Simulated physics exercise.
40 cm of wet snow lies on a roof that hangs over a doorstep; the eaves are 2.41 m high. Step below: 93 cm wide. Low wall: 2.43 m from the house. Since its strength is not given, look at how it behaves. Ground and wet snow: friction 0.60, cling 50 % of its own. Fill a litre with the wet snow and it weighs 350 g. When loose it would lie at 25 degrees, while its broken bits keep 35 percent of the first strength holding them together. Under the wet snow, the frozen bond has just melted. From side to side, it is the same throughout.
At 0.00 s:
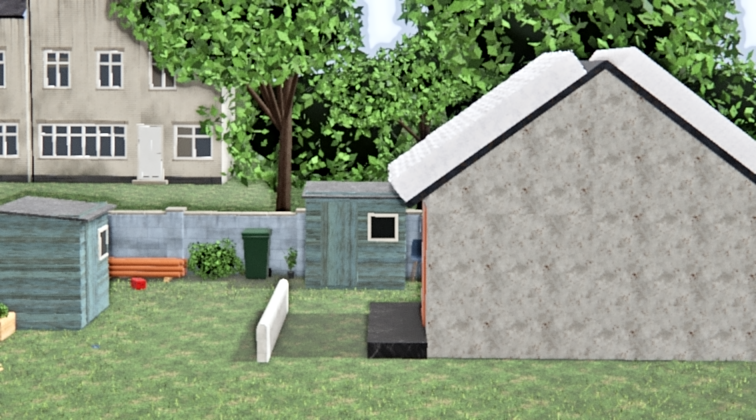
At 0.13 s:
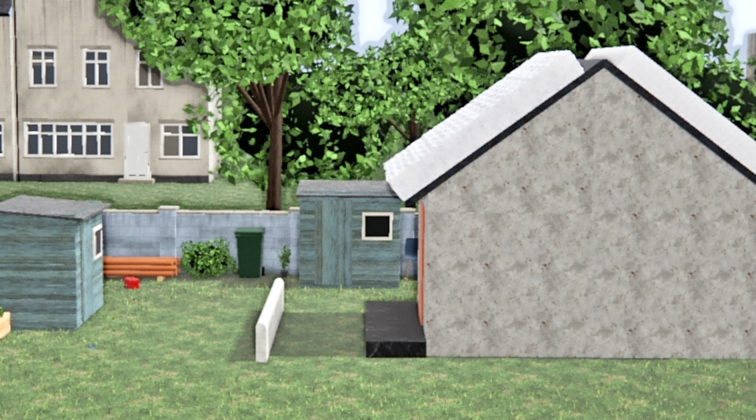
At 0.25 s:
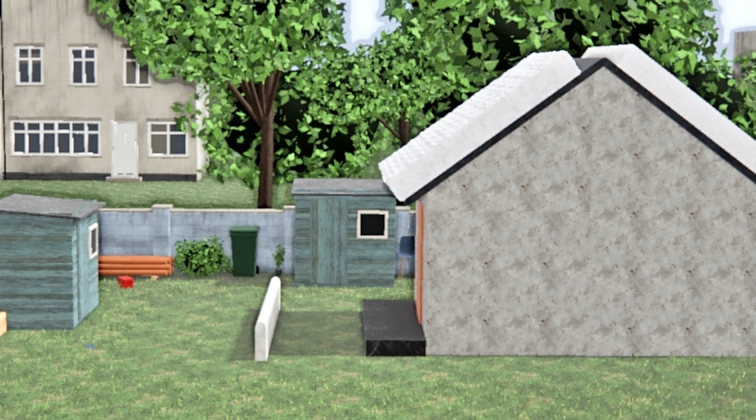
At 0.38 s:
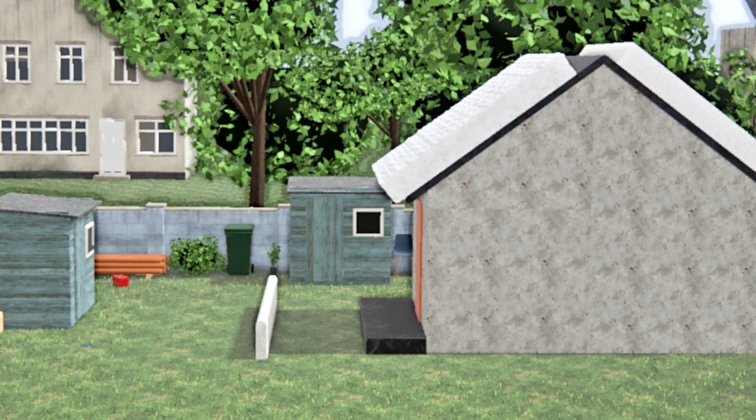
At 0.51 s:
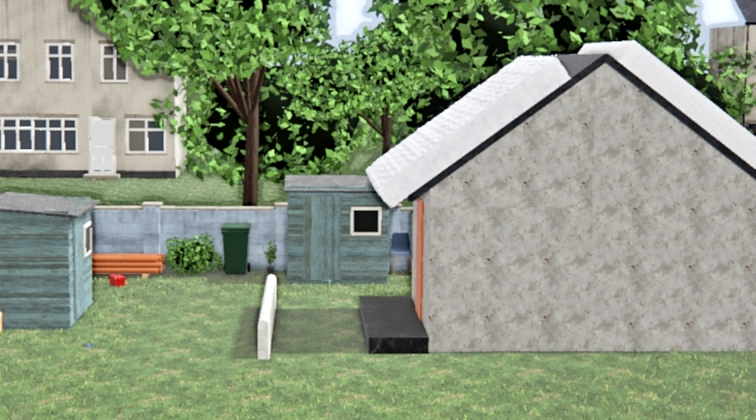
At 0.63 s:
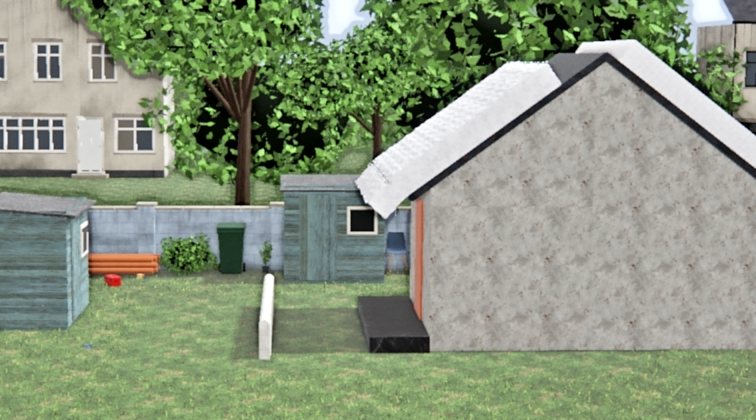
A thick layer of white snow slides slowly down the left slope of a grey house's roof, its lower edge pushing out past the eaves above a dark step and low white wall, with sheds and trees behind.
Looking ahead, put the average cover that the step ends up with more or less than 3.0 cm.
Lab note: Value falls short of 3.0 cm.
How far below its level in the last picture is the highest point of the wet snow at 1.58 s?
Roughly 1.7 m.
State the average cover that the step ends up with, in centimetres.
About 0 cm.
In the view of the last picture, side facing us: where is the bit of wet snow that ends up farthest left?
Position: Approx. (160, 354).
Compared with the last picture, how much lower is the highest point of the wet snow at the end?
About 3.4 m.
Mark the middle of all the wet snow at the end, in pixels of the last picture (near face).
Near pixel (299, 332).
After 1.07 s, 74 % of the snow is still up on the roof and 26 % is falling or down.
After 1.58 s, 25 % of the snow is still up on the roof and 75 % is falling or down.
After 2.09 s, none of the snow is still up on the roof and all is falling or down.
After 2.60 s, none of the snow is still up on the roof and all is falling or down.
After 4.00 s, at the end, none of the snow is still up on the roof and the snow on the step is 0 mm deep on average.
